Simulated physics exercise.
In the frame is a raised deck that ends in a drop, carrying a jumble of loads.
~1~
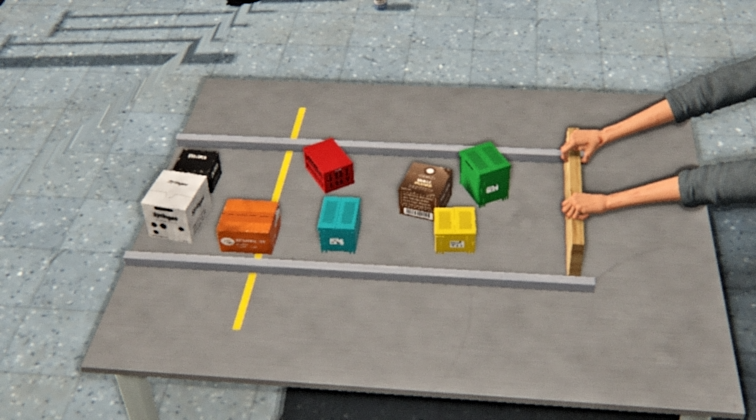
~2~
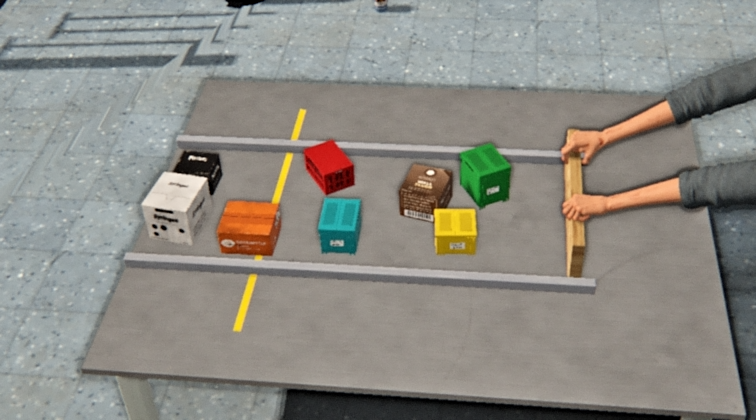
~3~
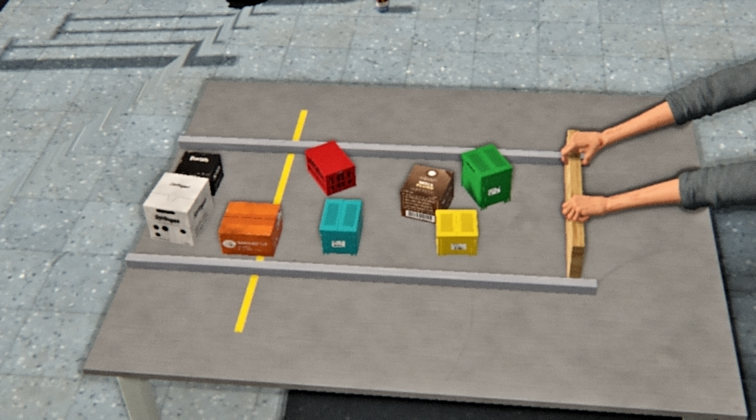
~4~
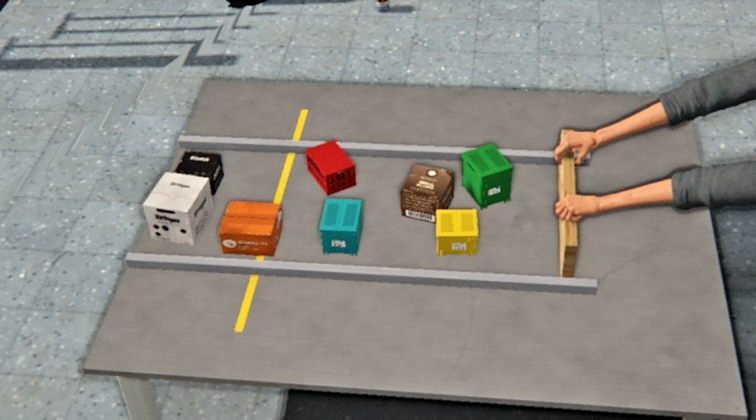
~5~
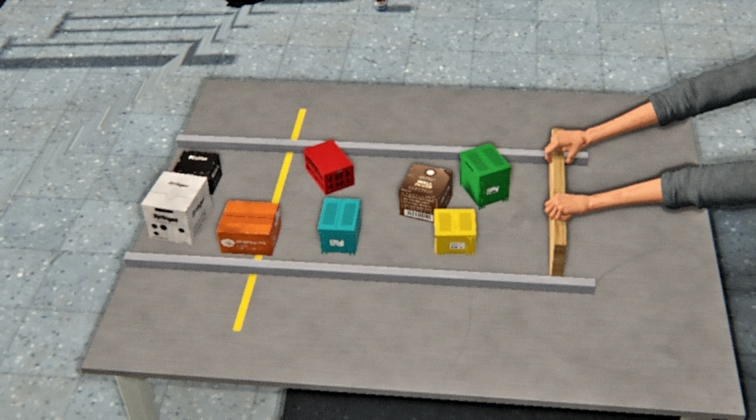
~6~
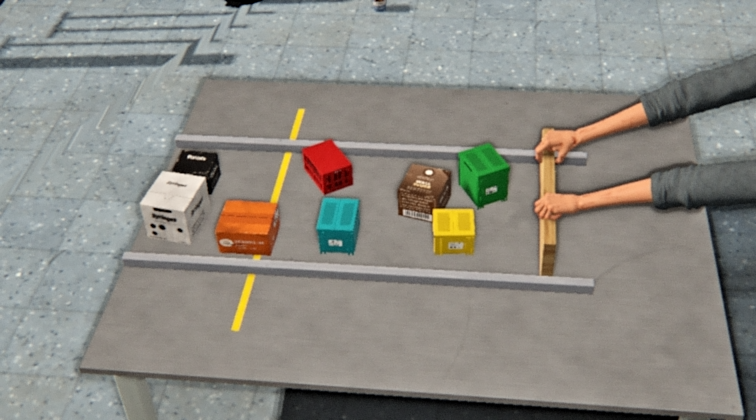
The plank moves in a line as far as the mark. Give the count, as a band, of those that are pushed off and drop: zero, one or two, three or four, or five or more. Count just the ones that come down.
Those that drop number one or two.
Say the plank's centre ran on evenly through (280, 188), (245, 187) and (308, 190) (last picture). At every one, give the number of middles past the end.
Past-the-end tally - position 1: 1, position 2: 2, position 3: 0.
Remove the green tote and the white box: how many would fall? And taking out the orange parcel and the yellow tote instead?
First 0, then 0.
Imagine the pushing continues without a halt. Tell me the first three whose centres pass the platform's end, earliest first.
Earliest to latest, that's the white box, the orange parcel and the black box.
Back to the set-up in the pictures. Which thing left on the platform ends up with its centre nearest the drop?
Foremost, the orange parcel.
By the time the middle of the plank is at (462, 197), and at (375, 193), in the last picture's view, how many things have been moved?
First 3, then 5.
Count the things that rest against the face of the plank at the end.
The count in contact is 2.
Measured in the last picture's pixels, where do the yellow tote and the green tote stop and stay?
About (244, 223), and about (265, 157).
A little later, none off yet; white box at rest near (177, 208); black box at rest near (197, 172); orange parcel at rest near (249, 228).
Next, none off yet; white box shifted a little near (167, 207); black box at rest near (197, 172); orange parcel shifted about its own width near (213, 226).
When it is over, the number that fall off is one or two; down, white box.
